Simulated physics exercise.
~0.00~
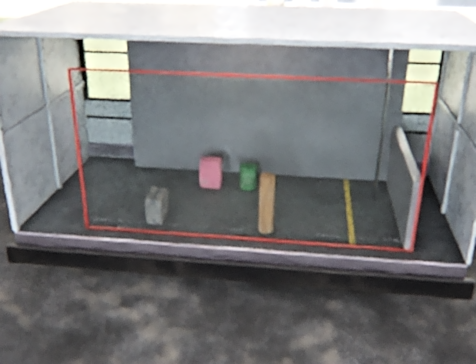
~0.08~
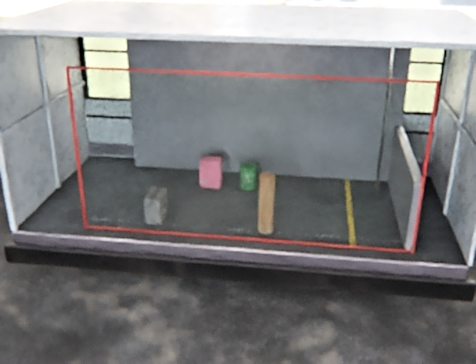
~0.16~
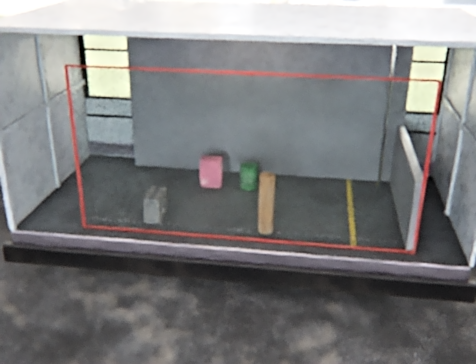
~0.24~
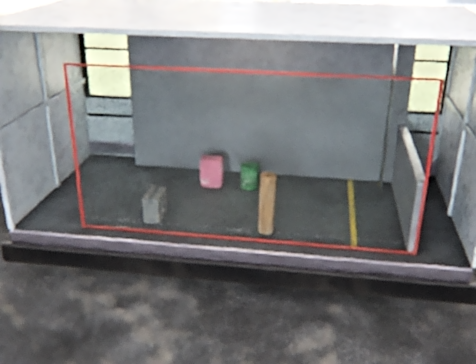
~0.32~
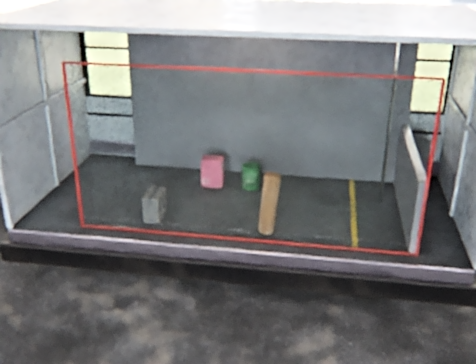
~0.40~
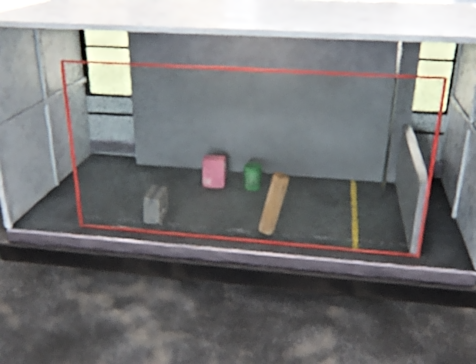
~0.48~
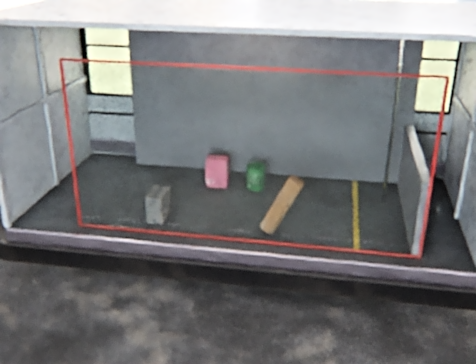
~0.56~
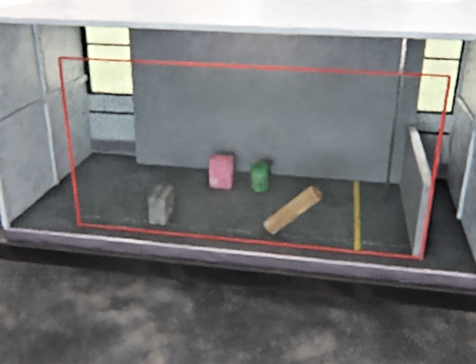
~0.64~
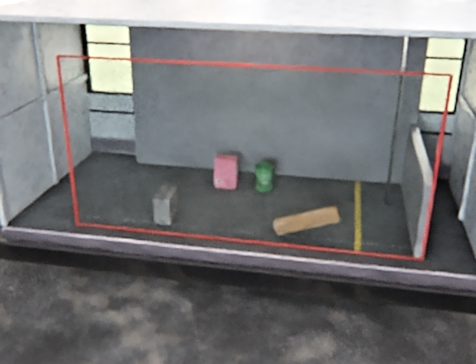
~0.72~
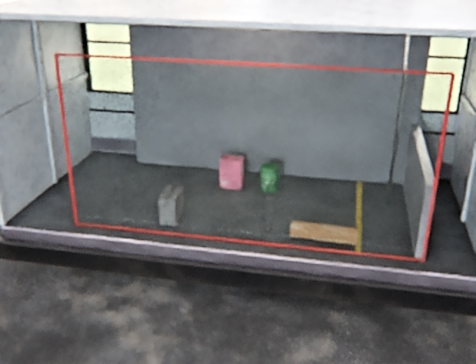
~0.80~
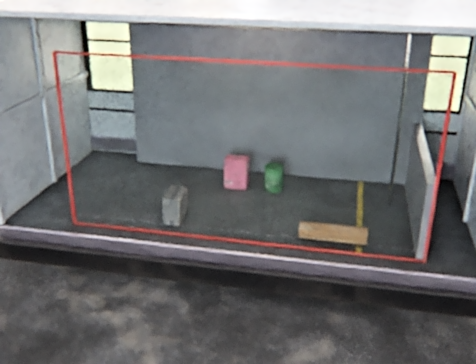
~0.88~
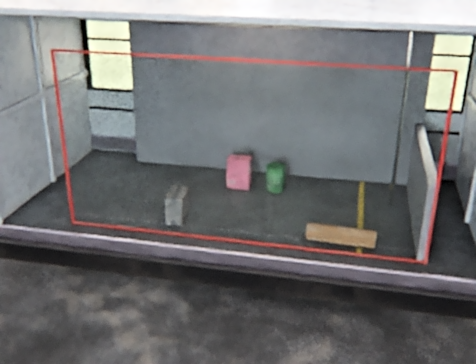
In a grey bay, the brown roll topples right and stops short of the yellow line.
